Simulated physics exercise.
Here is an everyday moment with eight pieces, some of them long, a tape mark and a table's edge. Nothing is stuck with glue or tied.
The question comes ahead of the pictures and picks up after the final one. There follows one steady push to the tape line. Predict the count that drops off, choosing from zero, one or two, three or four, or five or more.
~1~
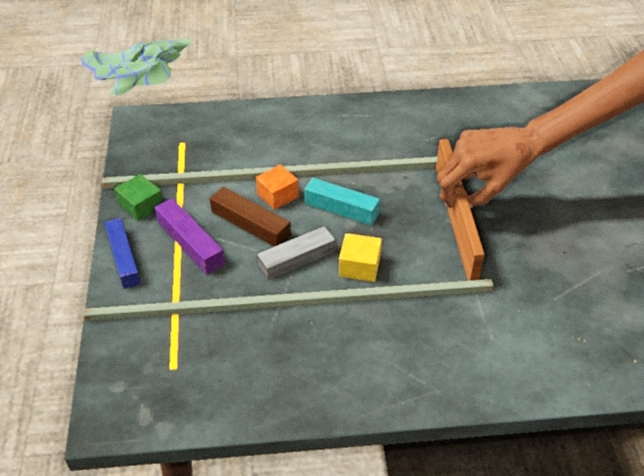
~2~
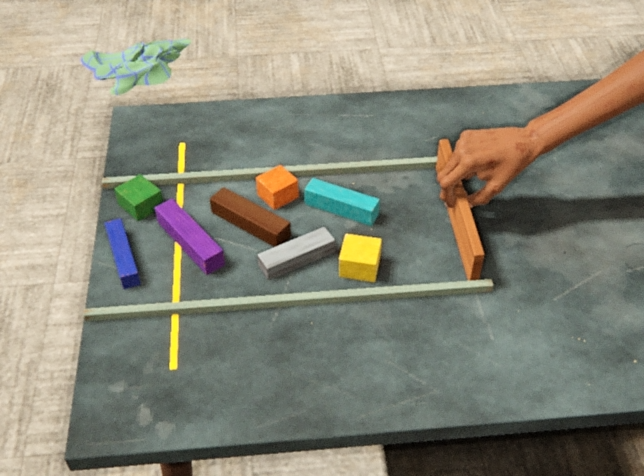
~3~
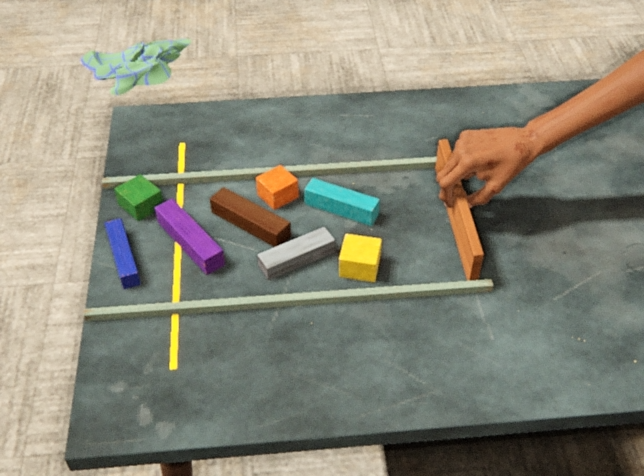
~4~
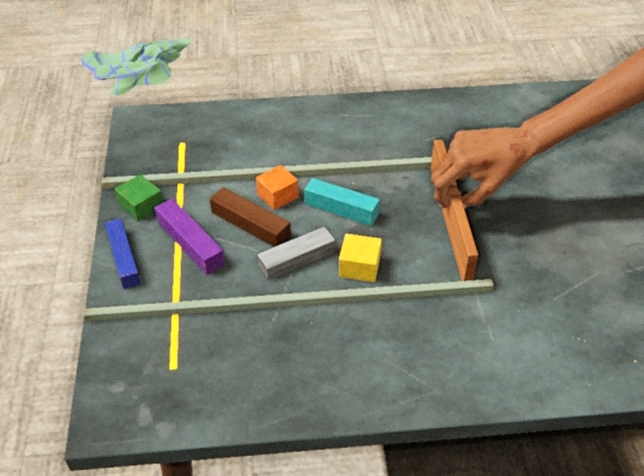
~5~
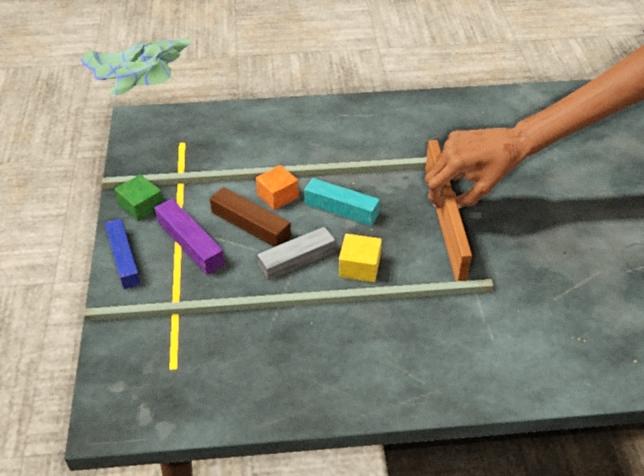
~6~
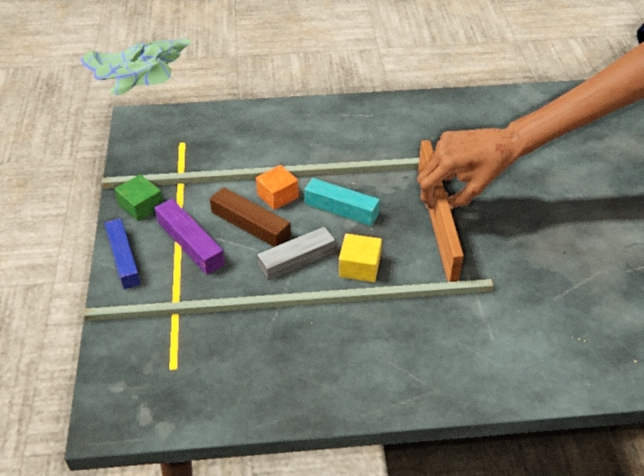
The count is one or two.
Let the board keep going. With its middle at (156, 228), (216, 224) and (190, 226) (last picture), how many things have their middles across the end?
Middles past end - pos 1: 3, pos 2: 0, pos 3: 1.
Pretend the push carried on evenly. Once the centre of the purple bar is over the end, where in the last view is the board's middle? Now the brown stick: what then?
About (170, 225), and (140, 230) for the other.
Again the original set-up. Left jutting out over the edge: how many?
In total, 1 of them.
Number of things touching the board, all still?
Number in contact with it: 3.
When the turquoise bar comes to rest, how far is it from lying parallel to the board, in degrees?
Near 0 degrees.
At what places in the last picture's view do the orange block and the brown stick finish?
Around (146, 189), then around (131, 221).
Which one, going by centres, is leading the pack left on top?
Foremost: The purple bar.
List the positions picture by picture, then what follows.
In the first frame, blue bar (122, 253); green block (139, 197); purple bar (189, 235); board (458, 208); tape (178, 241).
In the second frame, green block (139, 197); turquoise bar (342, 202).
In the third frame, purple bar (189, 236); orange block (277, 187).
In the fourth frame, blue bar (122, 253); grey stick (297, 253).
In the fifth frame, green block (139, 197); board (447, 208).
In the sixth frame, blue bar (122, 253); green block (139, 197); purple bar (189, 236); board (439, 209); tape (178, 241).
Early on, none off yet; blue bar at rest near (122, 253); green block at rest near (139, 197); purple bar at rest near (189, 236).
Finally, the number that fall off is one or two; lost, green block and blue bar.
